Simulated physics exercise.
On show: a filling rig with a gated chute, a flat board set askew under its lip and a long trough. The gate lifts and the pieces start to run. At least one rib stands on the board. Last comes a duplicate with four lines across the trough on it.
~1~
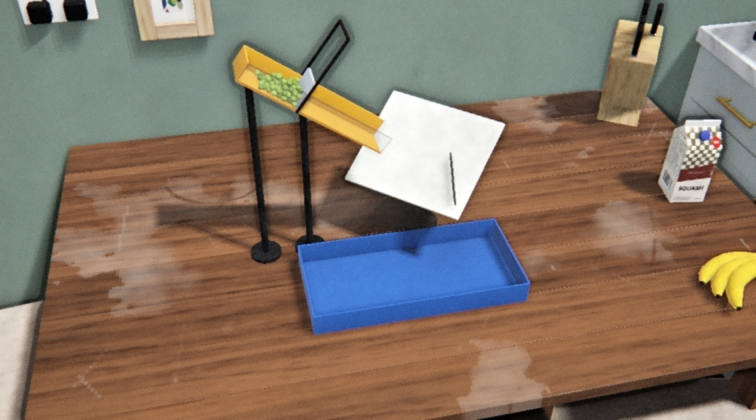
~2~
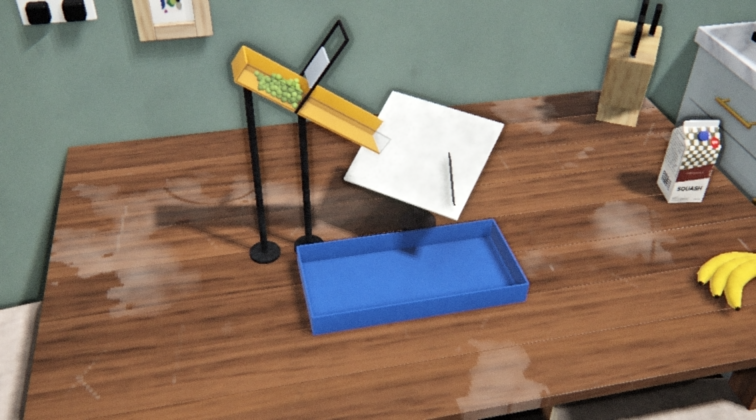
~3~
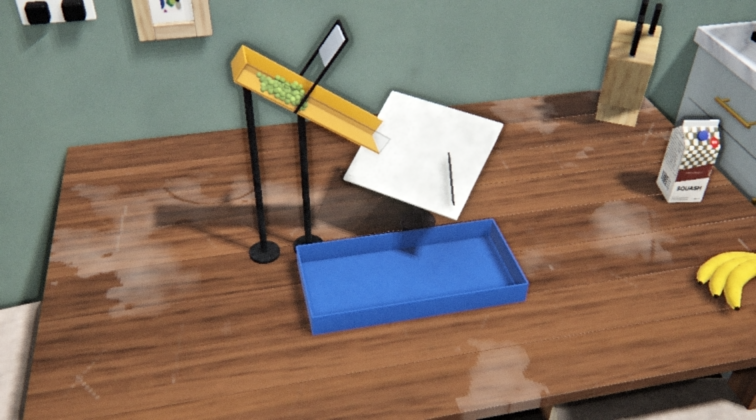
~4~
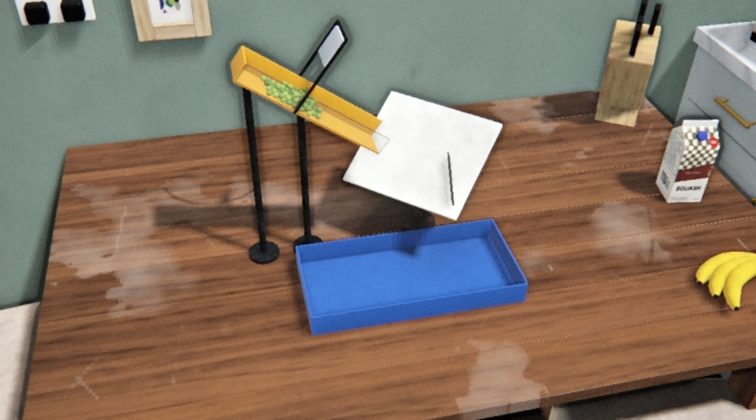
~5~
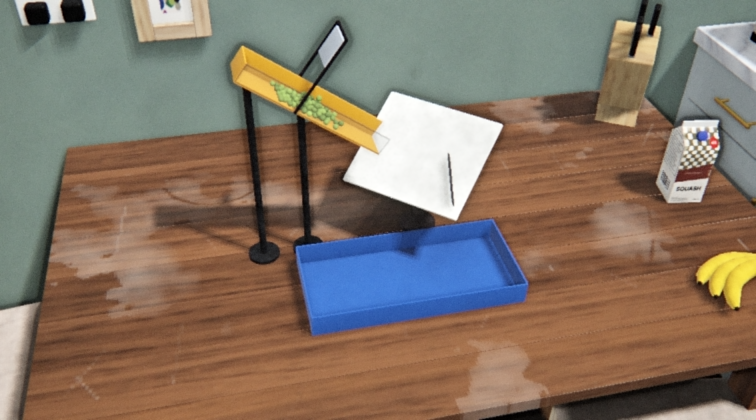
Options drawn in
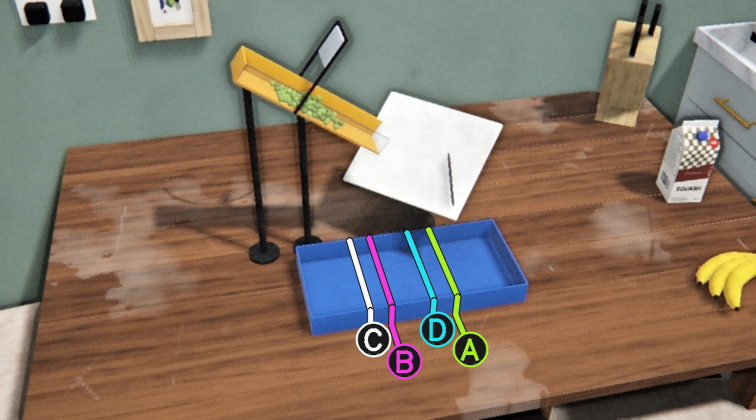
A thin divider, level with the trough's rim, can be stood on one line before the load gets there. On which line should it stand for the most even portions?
D beats the others.
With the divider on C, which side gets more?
The right side.
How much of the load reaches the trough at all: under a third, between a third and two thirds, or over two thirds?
It is over two thirds.
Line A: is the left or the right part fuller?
More lands on the left.
On the marked copy, line A crosses the front rim at (457, 295); line B crosses the front rim at (391, 305); line C crosses the front rim at (370, 309); line D crosses the front rim at (433, 299).
Choosing A, of what is caught, nearly all on the left of the divider, a small part on the right.
Choosing B, of what is caught, a small part on the left of the divider, nearly all on the right.
Choosing C, of what is caught, none on the left of the divider, all on the right.
Choosing D, of what is caught, about half on the left of the divider, about half on the right.
